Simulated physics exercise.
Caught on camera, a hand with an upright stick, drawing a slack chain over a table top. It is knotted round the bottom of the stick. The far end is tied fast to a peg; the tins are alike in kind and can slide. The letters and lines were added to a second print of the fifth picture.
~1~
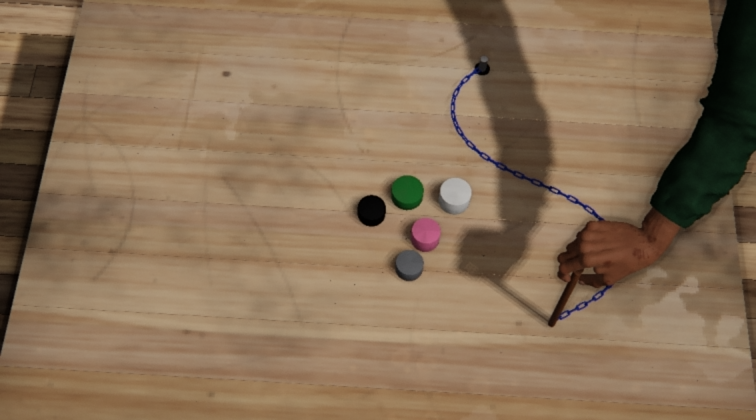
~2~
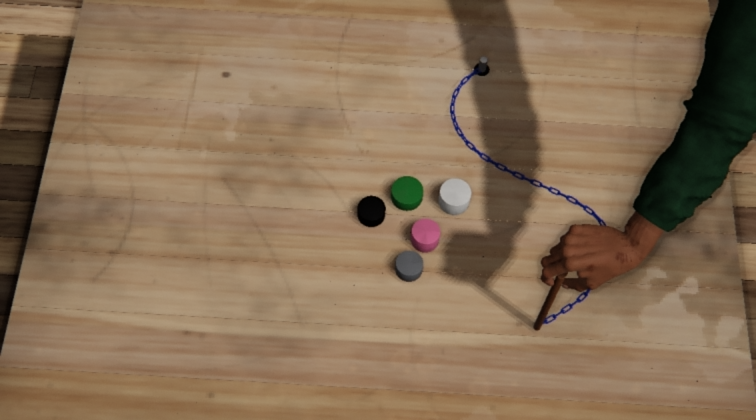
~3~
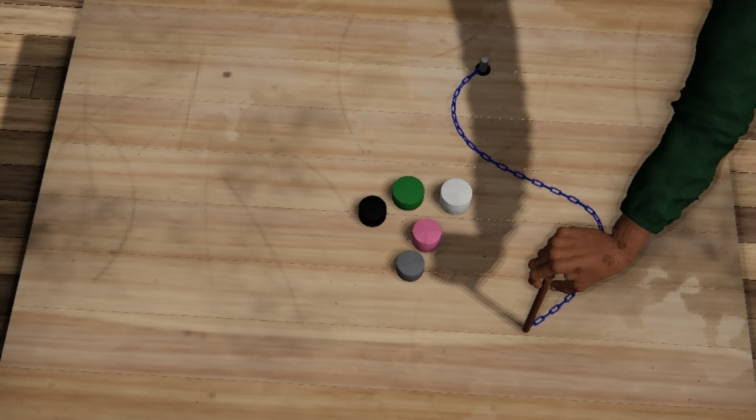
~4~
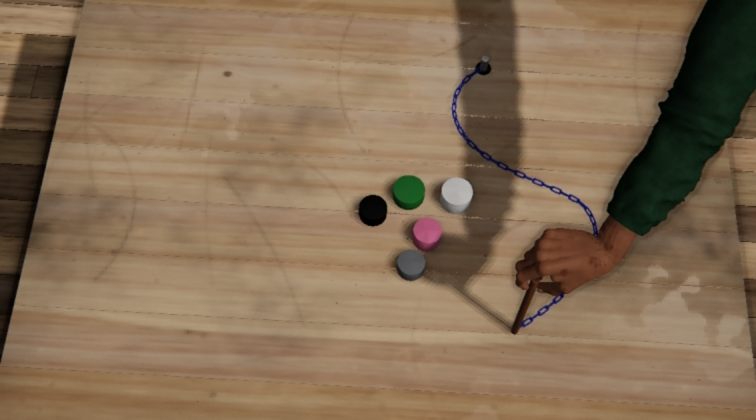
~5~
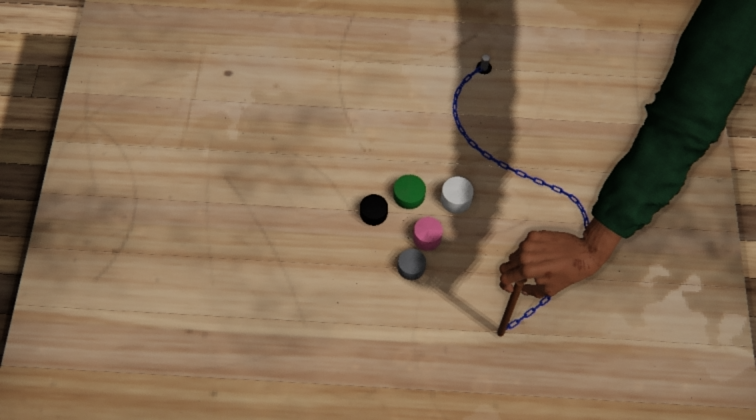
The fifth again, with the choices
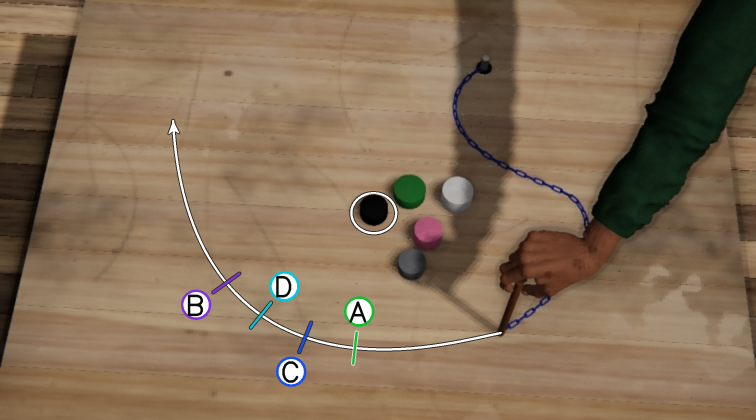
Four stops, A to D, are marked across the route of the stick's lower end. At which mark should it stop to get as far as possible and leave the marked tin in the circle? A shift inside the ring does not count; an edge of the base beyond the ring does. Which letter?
As far as tick B.
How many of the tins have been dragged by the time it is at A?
By then, none.
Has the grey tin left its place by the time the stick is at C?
No.
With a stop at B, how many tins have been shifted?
Three.
On the marked copy, A at (355, 348); B at (226, 283); C at (305, 337); D at (261, 315); the ring at (374, 213); the route from (501, 333) via (257, 312) to (173, 121).
Taking B. A third of the way, foot of the stick (398, 350); black tin (374, 210).
Two thirds of the way, foot of the stick (294, 333); black tin (374, 210).
When it is over, foot of the stick (226, 283); pink tin (411, 219); grey tin (386, 232); black tin (374, 210); white tin (441, 190); the black tin is still in its ring.
As for the rest, A is safe but short; C is safe but short; D is safe but short.
